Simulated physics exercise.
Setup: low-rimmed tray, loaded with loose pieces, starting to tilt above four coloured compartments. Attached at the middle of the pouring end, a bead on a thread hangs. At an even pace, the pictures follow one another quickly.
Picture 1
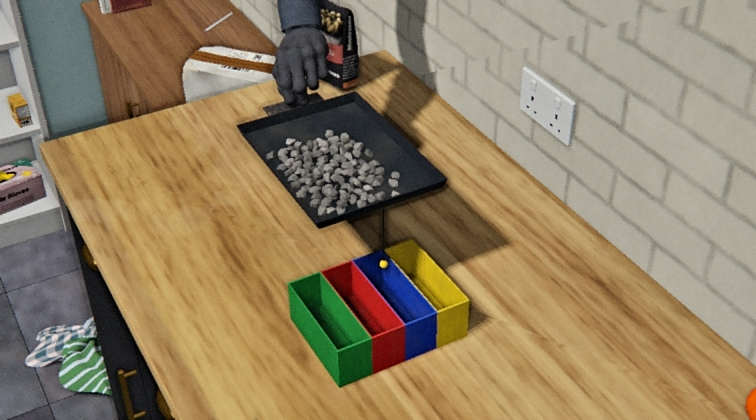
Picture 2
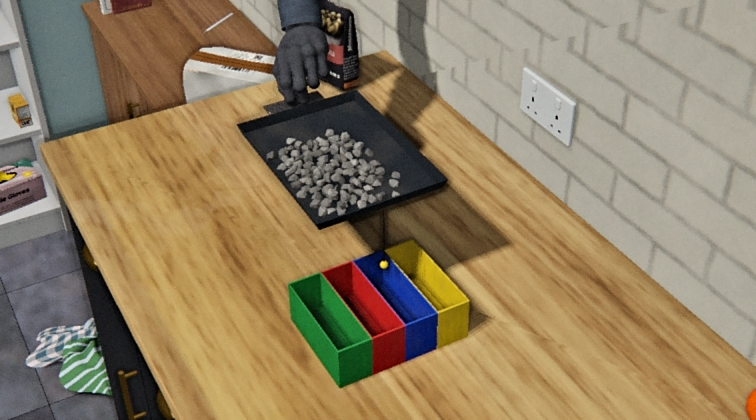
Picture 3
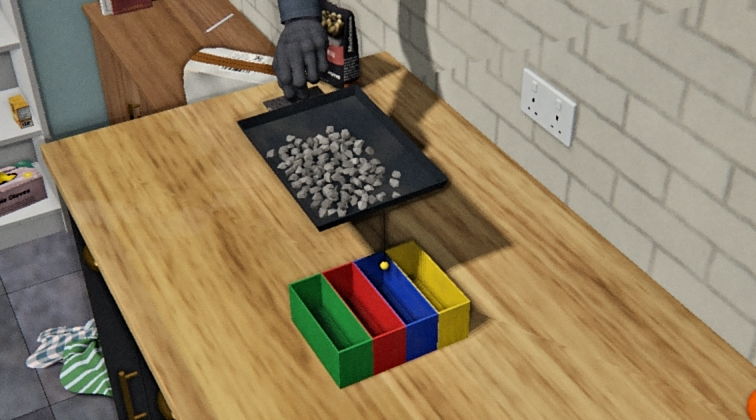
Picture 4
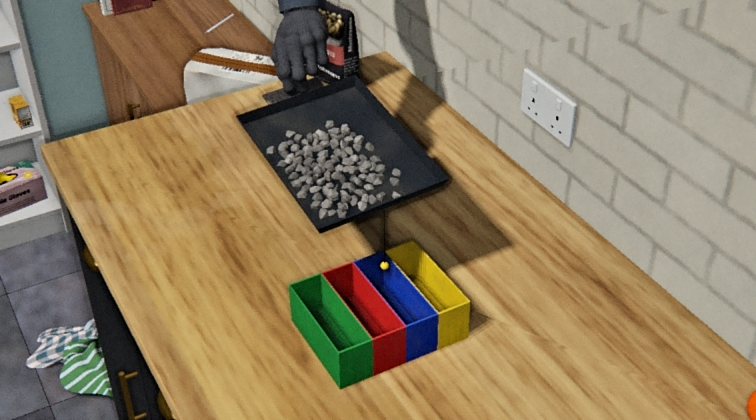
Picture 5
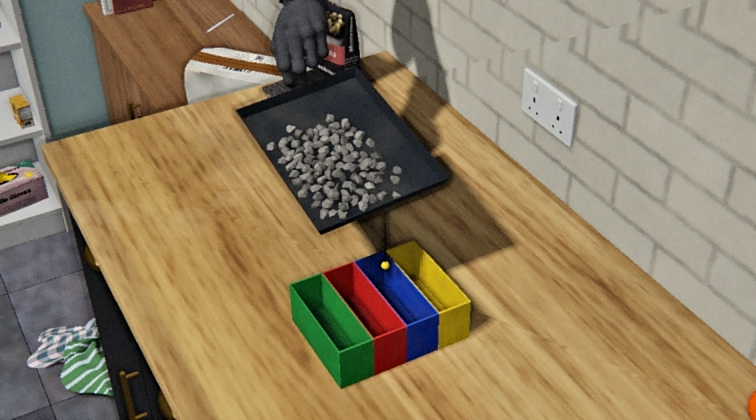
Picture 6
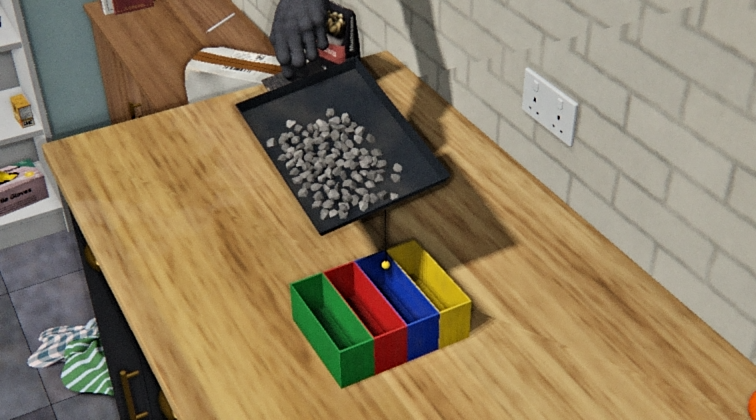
A dark tray of grey stones tilts slightly toward four coloured compartments under a gloved hand.
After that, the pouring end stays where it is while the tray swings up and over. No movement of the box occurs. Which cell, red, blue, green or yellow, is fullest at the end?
The green cell is fullest at the end.
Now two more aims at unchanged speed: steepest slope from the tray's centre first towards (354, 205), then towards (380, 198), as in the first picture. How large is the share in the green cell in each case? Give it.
50 and 10 per cent, in that order.
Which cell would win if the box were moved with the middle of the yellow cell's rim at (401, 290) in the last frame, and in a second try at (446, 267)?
Taking the two placings in order, you'd get red and then that green cell.
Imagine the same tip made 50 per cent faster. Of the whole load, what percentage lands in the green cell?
That works out at roughly 50 per cent.
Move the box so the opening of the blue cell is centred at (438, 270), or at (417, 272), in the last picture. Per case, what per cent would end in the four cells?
First some 10, then 40 per cent.
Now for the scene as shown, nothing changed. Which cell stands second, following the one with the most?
The red one.
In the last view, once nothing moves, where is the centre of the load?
(335, 338).
Just after the last frame, tray tipped steeply; almost all on the tray; just a few in the green cell.
A moment on, tray tipped past a quarter turn; roughly two thirds in the green cell; roughly a quarter in the red cell; just a few in the blue cell; about a tenth falling or outside the box.
Further on, tray tipped past a quarter turn; roughly two thirds in the green cell; roughly a quarter in the red cell; just a few in the blue cell; about a tenth falling or outside the box.
When it is over, tray tipped past a quarter turn; roughly two thirds in the green cell; roughly a quarter in the red cell; just a few in the blue cell; not one in the yellow cell; about a tenth outside the box.
